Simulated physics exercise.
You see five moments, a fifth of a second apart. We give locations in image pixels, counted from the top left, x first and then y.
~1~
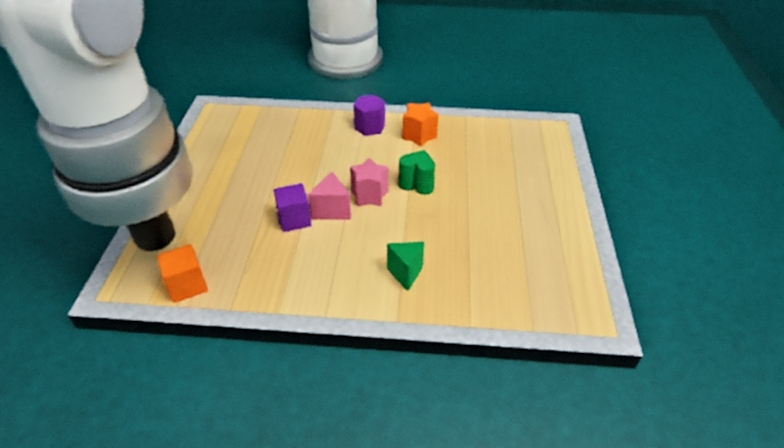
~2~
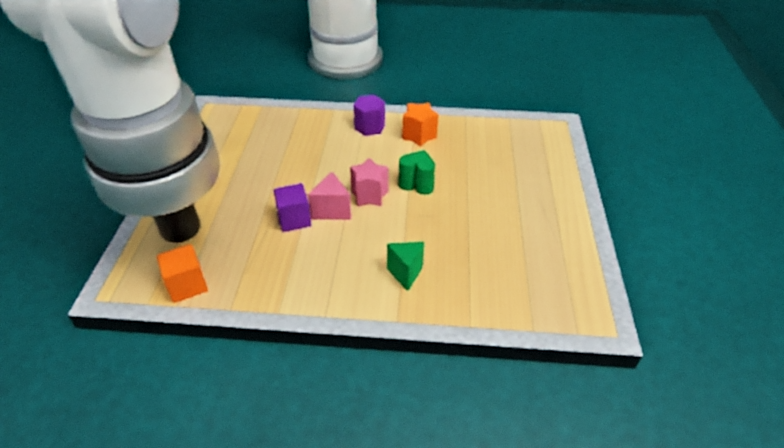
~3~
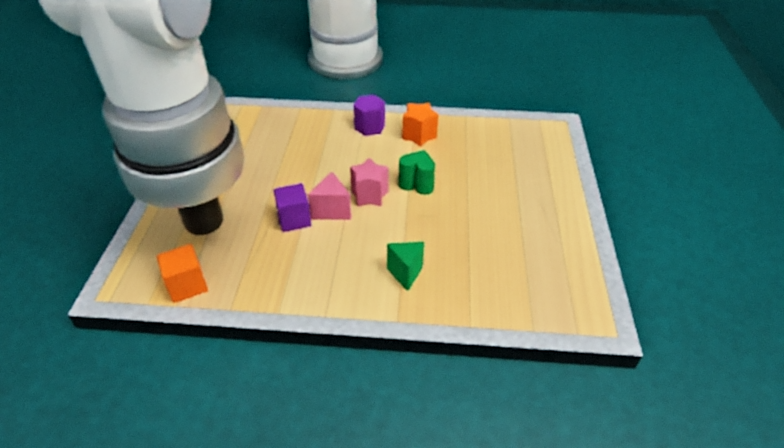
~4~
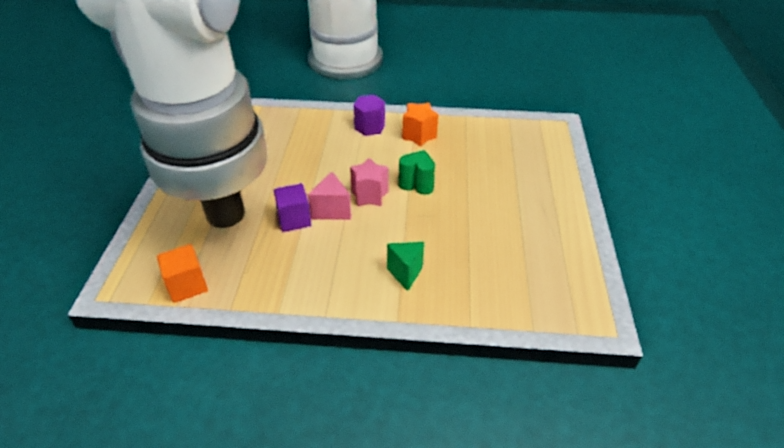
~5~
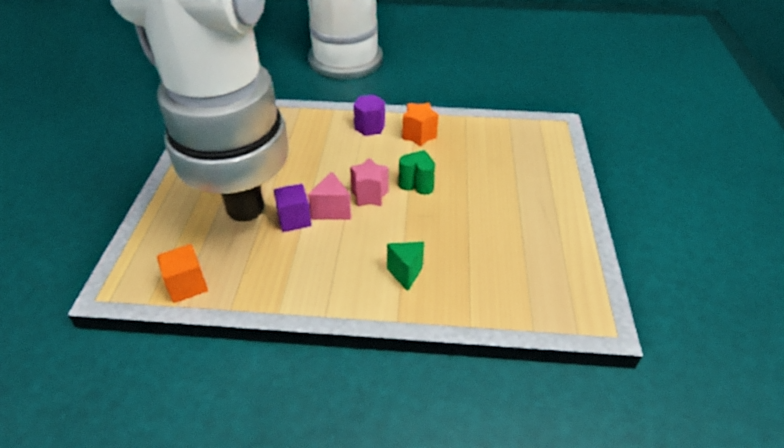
A robot arm moves right across the wooden board, from the orange block toward the purple cube.
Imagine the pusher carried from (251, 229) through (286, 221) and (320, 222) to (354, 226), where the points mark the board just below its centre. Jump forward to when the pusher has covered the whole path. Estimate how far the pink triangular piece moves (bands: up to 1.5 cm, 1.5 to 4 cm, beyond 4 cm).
It shifts by more than 4 cm.
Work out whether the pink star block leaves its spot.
It shifts position.
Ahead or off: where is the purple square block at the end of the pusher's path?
My answer is that the purple square block is still ahead.
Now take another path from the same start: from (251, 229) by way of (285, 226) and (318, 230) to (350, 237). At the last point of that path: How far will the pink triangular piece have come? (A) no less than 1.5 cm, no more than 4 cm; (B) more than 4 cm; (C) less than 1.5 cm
I'll go with B - more than 4 cm.
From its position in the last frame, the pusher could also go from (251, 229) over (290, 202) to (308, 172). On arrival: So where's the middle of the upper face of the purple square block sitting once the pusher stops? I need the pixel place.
(310, 191)
On the path given first. One third of the way, pusher (282, 202); purple square block (316, 194), turned 20° clockwise; pink triangular piece (346, 185), turned 25° anticlockwise; pink star block (371, 170).
Two thirds of the way, pusher (318, 202); purple square block (352, 196), turned 25° clockwise; pink triangular piece (382, 186), turned 45° anticlockwise; pink star block (386, 167), turned 55° anticlockwise.
At the end, pusher (353, 207); orange square block in place; purple square block (387, 201), turned 25° clockwise; pink triangular piece (411, 186), turned 90° anticlockwise; pink star block (387, 167), turned 65° anticlockwise.
